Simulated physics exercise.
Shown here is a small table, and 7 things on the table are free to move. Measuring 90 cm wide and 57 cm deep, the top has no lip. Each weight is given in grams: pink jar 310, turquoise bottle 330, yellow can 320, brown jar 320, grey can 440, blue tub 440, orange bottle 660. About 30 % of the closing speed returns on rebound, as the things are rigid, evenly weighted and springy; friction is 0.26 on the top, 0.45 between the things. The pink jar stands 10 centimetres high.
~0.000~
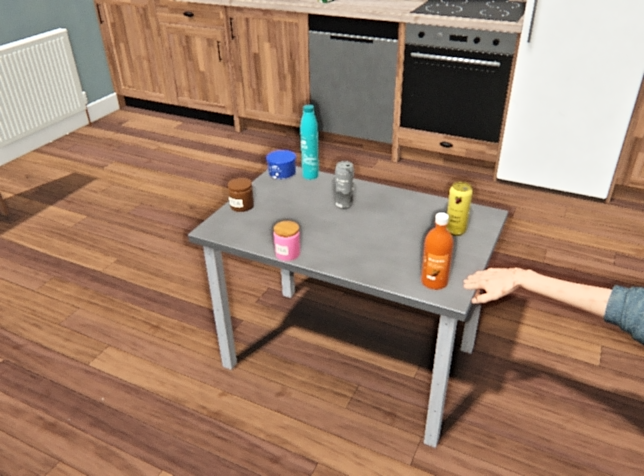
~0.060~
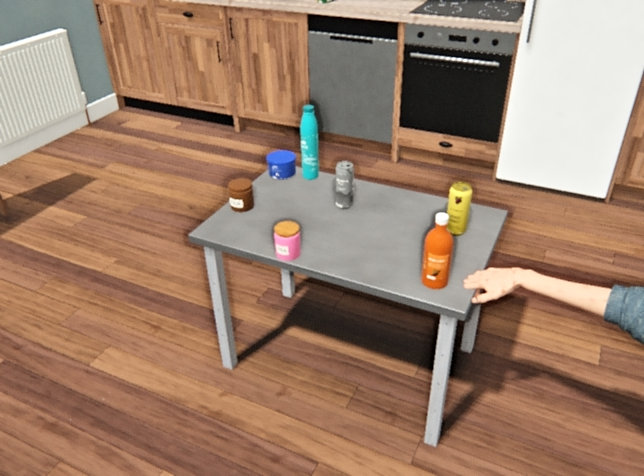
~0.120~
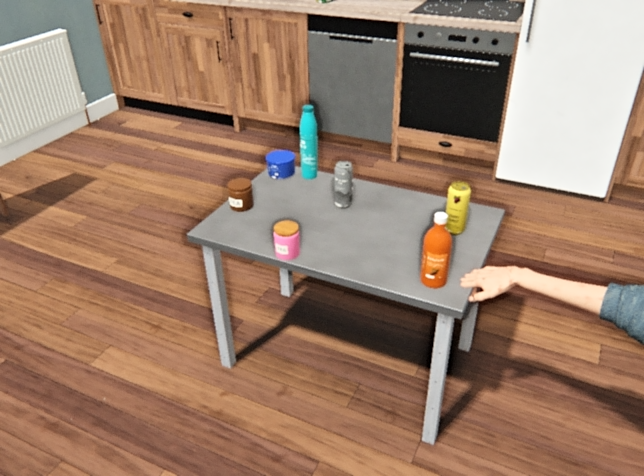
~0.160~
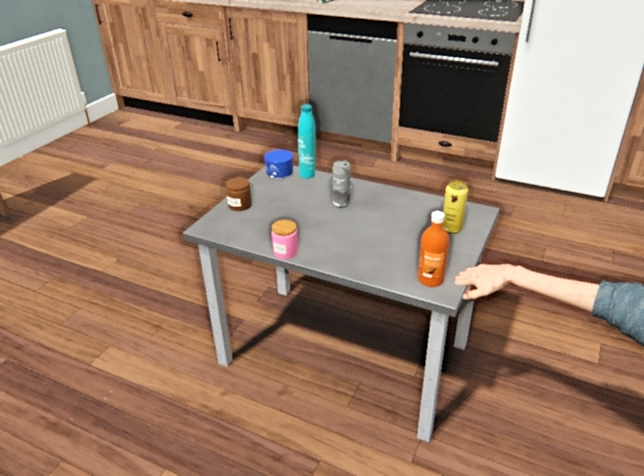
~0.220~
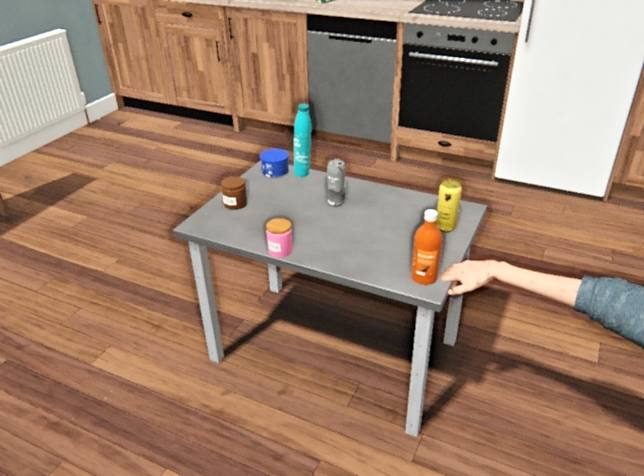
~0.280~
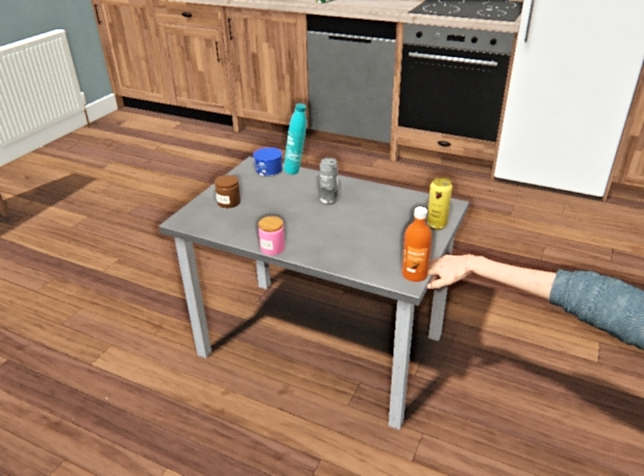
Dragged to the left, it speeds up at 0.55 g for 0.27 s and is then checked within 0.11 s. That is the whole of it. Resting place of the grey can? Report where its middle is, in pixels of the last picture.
(281, 172).
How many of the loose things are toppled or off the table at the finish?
It comes to 2.
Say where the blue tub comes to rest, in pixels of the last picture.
In the last view, its centre sits near (218, 152).
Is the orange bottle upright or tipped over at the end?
Here's what happens: The orange bottle comes down.
After 0.38 s, table 25 cm from its start; orange bottle now off the table; grey can slid 12 cm near (311, 178); turquoise bottle leaning 28°.
After 0.48 s, table 28 cm from its start; grey can slid 8 cm near (294, 175); turquoise bottle leaning 51°; orange bottle leaning 4°.
After 0.58 s, table 28 cm from its start; grey can slid 4 cm near (284, 172); turquoise bottle on its side; orange bottle leaning 14°.
After 0.68 s, table 28 cm from its start; grey can slid 2 cm near (281, 172); turquoise bottle on its side; orange bottle leaning 21°.
At rest (1.5 s), tipped over on the table, turquoise bottle and orange bottle; the other 5 in place, give or take 5 cm. Seen from the same camera at the end, grey can near (281, 172).
